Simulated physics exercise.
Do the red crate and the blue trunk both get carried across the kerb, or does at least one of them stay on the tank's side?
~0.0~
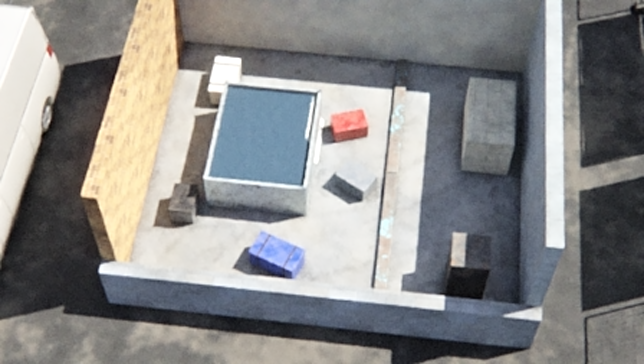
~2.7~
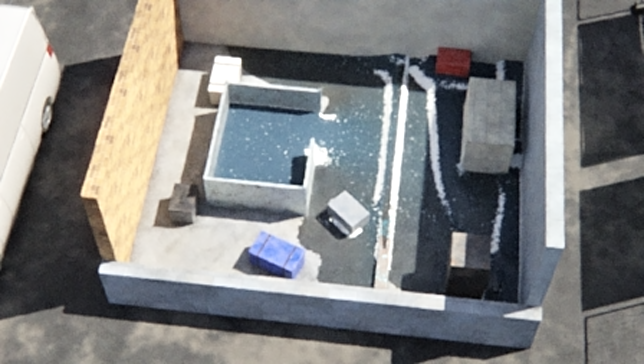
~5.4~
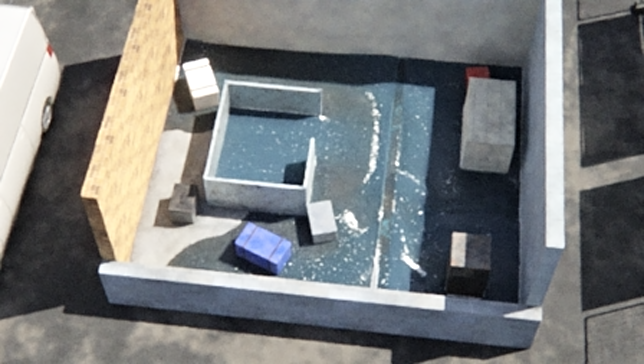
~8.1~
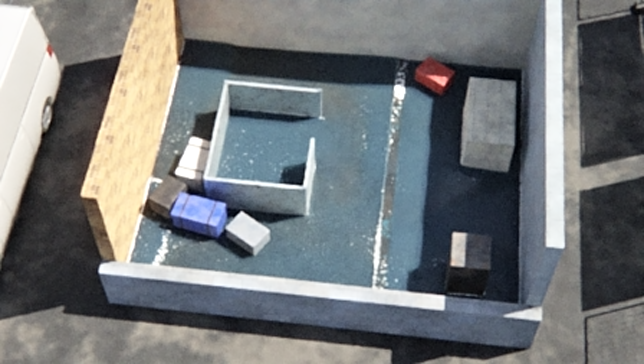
Only the red crate crosses the kerb, swept over to the far right corner. The blue trunk stays short of it and drifts left below the tank.
